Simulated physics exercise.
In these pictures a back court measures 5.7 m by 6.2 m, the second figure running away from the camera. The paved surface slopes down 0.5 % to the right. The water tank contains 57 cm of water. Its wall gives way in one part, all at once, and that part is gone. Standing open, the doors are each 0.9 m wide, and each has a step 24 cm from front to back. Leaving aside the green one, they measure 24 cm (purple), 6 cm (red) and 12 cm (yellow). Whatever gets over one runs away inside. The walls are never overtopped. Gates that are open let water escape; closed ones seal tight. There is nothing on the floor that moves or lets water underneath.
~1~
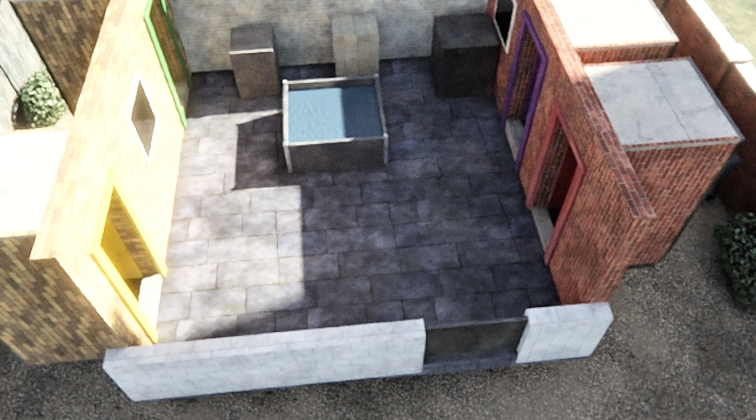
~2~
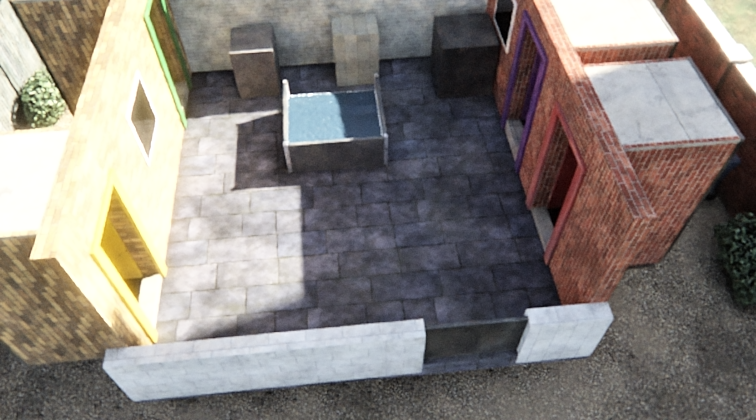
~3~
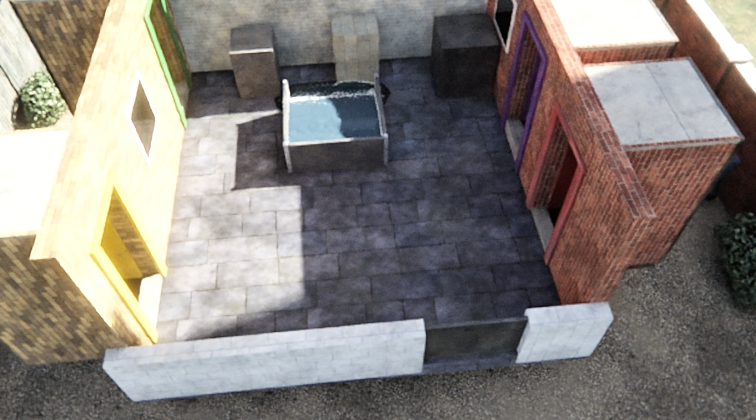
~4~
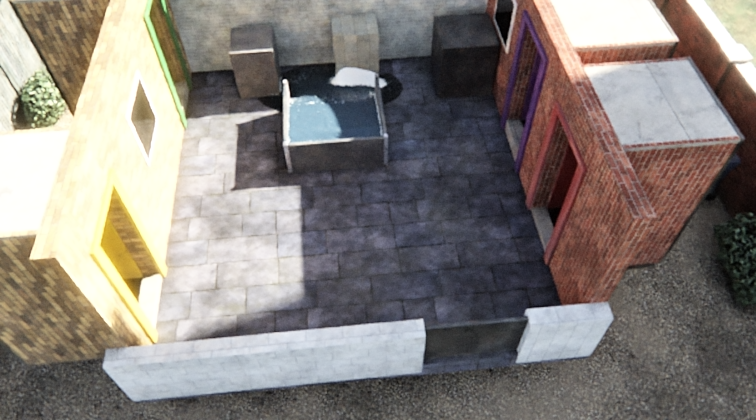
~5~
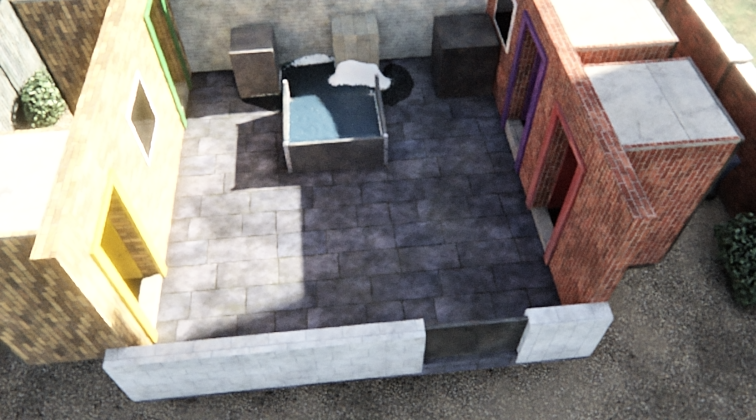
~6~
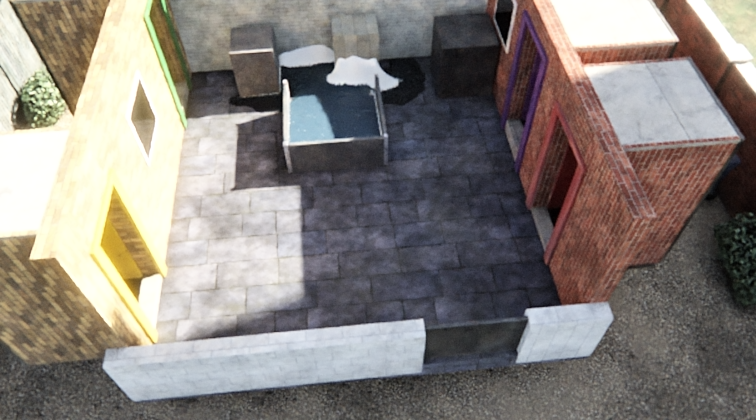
The clip opens on a walled, paved courtyard seen from above, with still water in a tank near the back. The tank's far side gives way and water pours out behind it, darkening the paving. Bright white patches then appear and grow there as the wet area widens to both sides.
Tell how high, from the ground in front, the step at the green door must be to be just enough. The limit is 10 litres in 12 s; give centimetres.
It must be about 7.5 cm high.
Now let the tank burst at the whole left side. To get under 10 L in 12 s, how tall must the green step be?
A height of around 21 cm.
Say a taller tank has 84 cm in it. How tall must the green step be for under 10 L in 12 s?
Then a height close to 13.0 cm.
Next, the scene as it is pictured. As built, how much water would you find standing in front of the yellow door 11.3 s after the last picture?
It works out to about 2.5 centimetres deep.
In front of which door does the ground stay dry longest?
The yellow one comes last.
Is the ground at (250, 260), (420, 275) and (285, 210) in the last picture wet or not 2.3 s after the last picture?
1: Unwetted; 2: Unwetted; 3: Unwetted.
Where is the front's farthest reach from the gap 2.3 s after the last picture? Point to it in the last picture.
Close to pixel (530, 229).
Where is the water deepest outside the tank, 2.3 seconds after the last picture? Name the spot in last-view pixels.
Look close to (477, 61).
Then, 0.7 s after the last picture water covers 15 % of the floor, deepest (45 cm) near (304, 67); 1 cm at the green door, 0 litres in over its 22 cm step.
Then, 2.3 s after the last picture water covers 35 % of the floor, deepest (27 cm) near (477, 61); 7 cm at the green door, 0 litres in over its 22 cm step.
Then, 11.3 s after the last picture water covers 95 % of the floor, deepest (8 cm) near (551, 335); 2 cm at the green door, 0 litres in over its 22 cm step.
At the green door as built, the water peaked near 12 cm, 1.3 s after the last picture.
Run again over the same 12 s with other heights there, 15 litres in over 6.5 cm, 6 litres over 8.5 cm. The limit of 10 litres is kept from about 7.5 cm up.
